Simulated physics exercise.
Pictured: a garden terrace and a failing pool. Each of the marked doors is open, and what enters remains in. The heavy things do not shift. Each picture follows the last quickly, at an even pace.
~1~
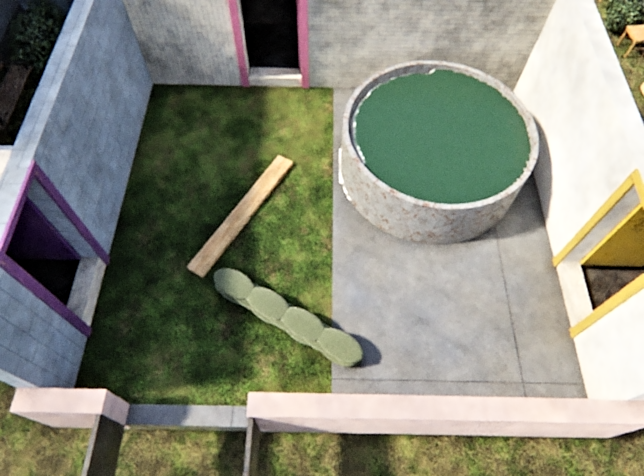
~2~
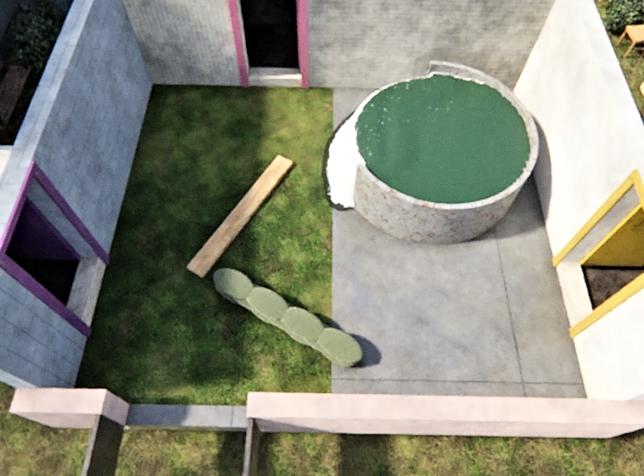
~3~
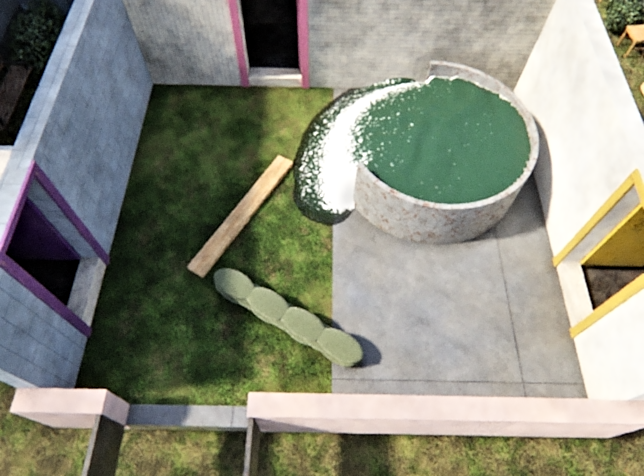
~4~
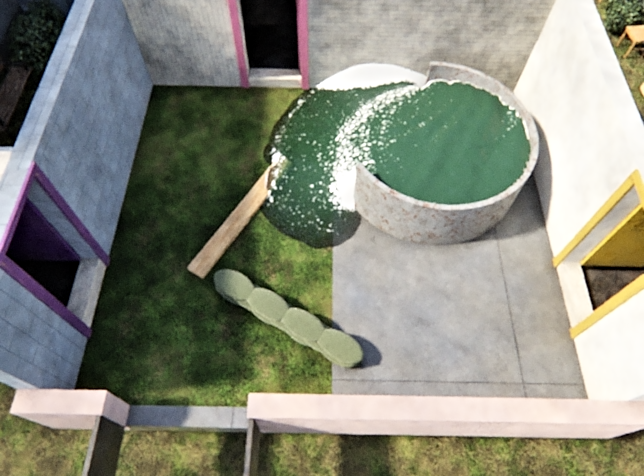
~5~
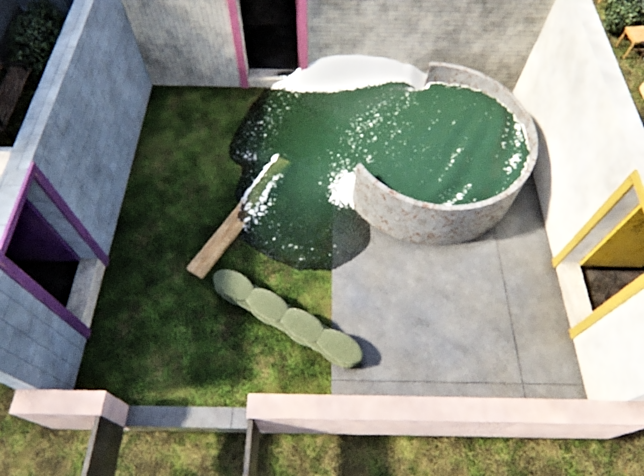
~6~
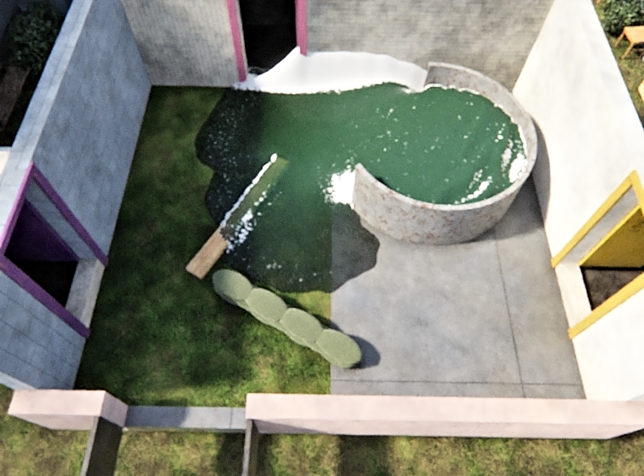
In the video, a round stone pool of green water opens on its left side in a walled garden, and foaming water pours through the gap, spreading left across the grass, over a wooden plank and onto the paving.
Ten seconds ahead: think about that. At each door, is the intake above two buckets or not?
Purple door: Not above, yellow door: Not above, pink door: Above.
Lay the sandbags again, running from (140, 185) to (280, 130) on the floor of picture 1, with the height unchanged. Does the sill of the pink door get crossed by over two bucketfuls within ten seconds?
Looks like the pink door gets past it after all.
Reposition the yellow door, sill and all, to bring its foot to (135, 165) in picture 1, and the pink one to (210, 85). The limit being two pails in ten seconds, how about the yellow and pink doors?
As I see it, the yellow door overshoots the mark while the pink door overshoots the mark.
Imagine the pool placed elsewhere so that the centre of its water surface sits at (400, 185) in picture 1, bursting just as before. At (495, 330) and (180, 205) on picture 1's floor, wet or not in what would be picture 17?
In the order asked: Unreached, then waterlogged.
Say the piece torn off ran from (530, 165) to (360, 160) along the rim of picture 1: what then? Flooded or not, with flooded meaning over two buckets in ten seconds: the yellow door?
I'd say yellow door tops the limit.
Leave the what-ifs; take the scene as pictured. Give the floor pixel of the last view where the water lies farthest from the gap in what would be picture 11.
Close to (176, 319).
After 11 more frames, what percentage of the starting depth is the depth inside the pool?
That comes to about 30 per cent.
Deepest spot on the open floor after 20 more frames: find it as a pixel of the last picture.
About at (75, 388).
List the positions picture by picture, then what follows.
The first picture shows still water in the round pool at (439, 131).
In the second picture, the front is at a hidden place, out from the gap at (356, 122).
In the third picture, the front is at a hidden place, out from the gap at (356, 125).
In the fourth picture, the front is at (285, 229), out from the gap at (356, 128).
In the fifth picture, water pours out at (355, 130) and has run to a hidden place.
In the sixth picture, the front is at (512, 93), out from the gap at (354, 130).
A moment on, water covers 50 % of the floor; the purple door not reached, the yellow door not reached, the pink door under two buckets in.
Next, water covers 60 % of the floor; the purple door not reached, the yellow door not reached, the pink door over two buckets in.
Then, water covers 80 % of the floor; the purple door wet at the sill, nothing in, the yellow door wet at the sill, nothing in, the pink door over two buckets in.
Later, water covers 95 % of the floor; the purple door wet at the sill, nothing in, the yellow door wet at the sill, nothing in, the pink door over two buckets in.
In the end, water covers 95 % of the floor; the purple door wet at the sill, nothing in, the yellow door under two buckets in, the pink door over two buckets in.
